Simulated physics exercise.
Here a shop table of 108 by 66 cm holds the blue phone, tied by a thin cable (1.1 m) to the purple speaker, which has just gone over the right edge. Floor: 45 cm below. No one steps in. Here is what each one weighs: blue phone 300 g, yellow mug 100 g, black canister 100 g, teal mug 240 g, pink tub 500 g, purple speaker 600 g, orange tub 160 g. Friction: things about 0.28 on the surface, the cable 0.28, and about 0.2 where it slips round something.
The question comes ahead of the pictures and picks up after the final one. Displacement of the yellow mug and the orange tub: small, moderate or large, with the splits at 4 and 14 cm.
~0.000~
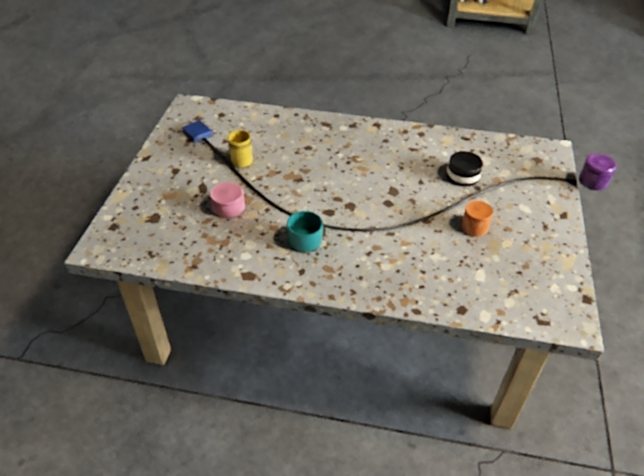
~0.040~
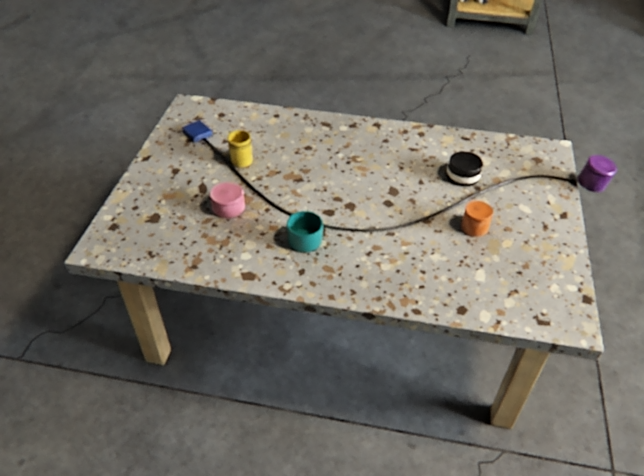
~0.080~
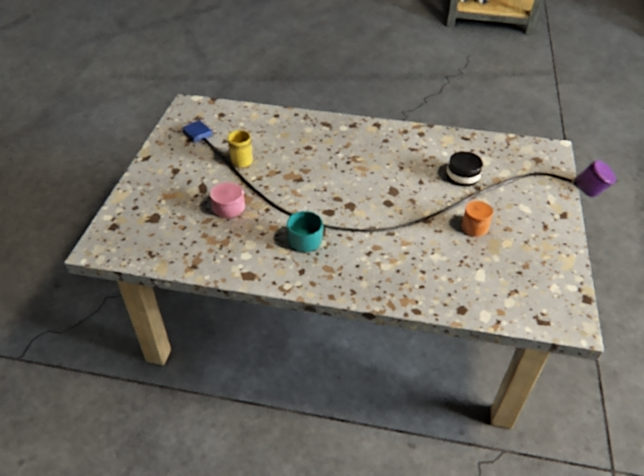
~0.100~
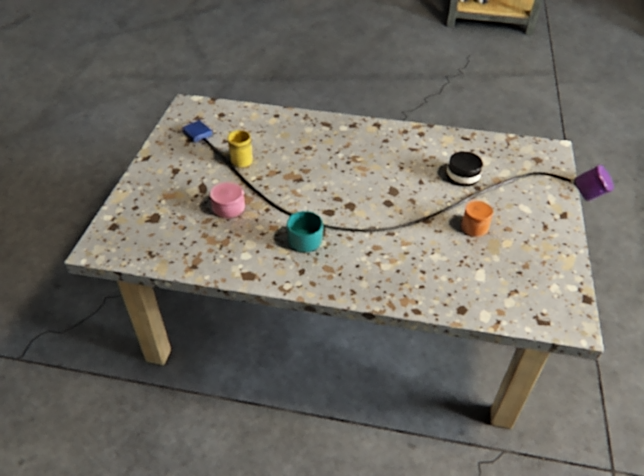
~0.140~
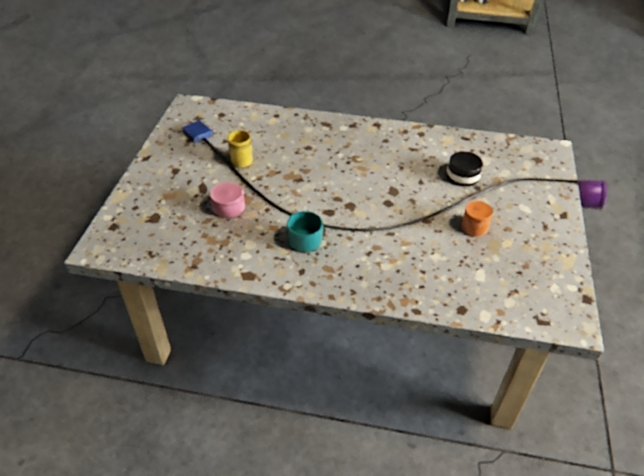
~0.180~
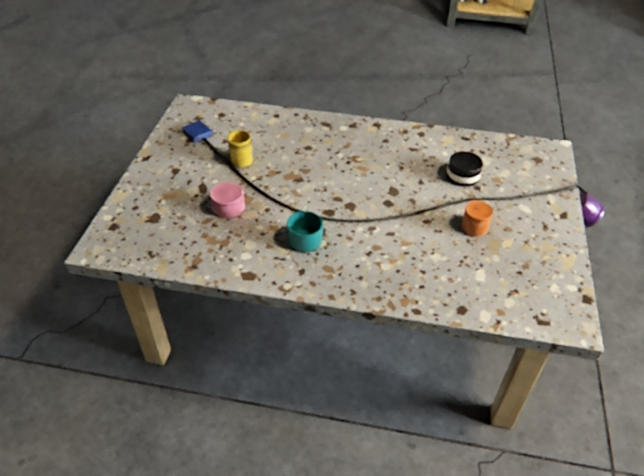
Yellow mug: Large, orange tub: Small.
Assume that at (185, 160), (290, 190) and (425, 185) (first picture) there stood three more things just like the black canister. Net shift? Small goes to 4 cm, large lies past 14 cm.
In turn: Small, large, middling.
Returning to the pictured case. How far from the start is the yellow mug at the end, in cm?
For the yellow mug, over the edge.
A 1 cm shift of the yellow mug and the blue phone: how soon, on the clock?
Yellow mug 0.26 s; blue phone 0.28 s, roughly.
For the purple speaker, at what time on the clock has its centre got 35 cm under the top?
It happens at 0.40 seconds on the clock.
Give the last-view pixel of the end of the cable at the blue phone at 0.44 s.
Roughly (285, 152).
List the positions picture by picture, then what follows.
In the first picture, yellow mug (239, 137); orange tub (479, 209); cable runs through (536, 178) (459, 203) (374, 230) (281, 208).
In the second picture, purple speaker (601, 164); cable runs through (534, 176) (374, 230).
In the third picture, purple speaker (595, 179); cable runs through (532, 174) (374, 230).
In the fourth picture, purple speaker (594, 183); cable runs through (532, 174) (374, 230).
In the fifth picture, purple speaker (590, 195); cable runs through (537, 179) (374, 229).
In the sixth picture, yellow mug (239, 137); orange tub (479, 209); cable runs through (560, 190) (380, 219) (286, 206).
After 0.4 s, the cable's tail end at (285, 152); yellow mug on its side, 27 cm off its start, blue phone 23 cm off its start, black canister 10 cm off its start.
After 0.7 s, the cable's tail end at (393, 179); yellow mug over the edge, blue phone 52 cm off its start, black canister 12 cm off its start.
After 0.9 s, the cable's tail end at (453, 194); yellow mug over the edge, blue phone 66 cm off its start at (445, 197), black canister 12 cm off its start at (477, 133).
After 1.2 s, the cable's tail end at (457, 196); yellow mug over the edge, blue phone 67 cm off its start, black canister 12 cm off its start.
After 2.4 s, the cable's tail end at (457, 196); yellow mug over the edge, orange tub 0 cm off its start at (480, 209), blue phone 67 cm off its start at (448, 198), black canister 12 cm off its start at (477, 133).
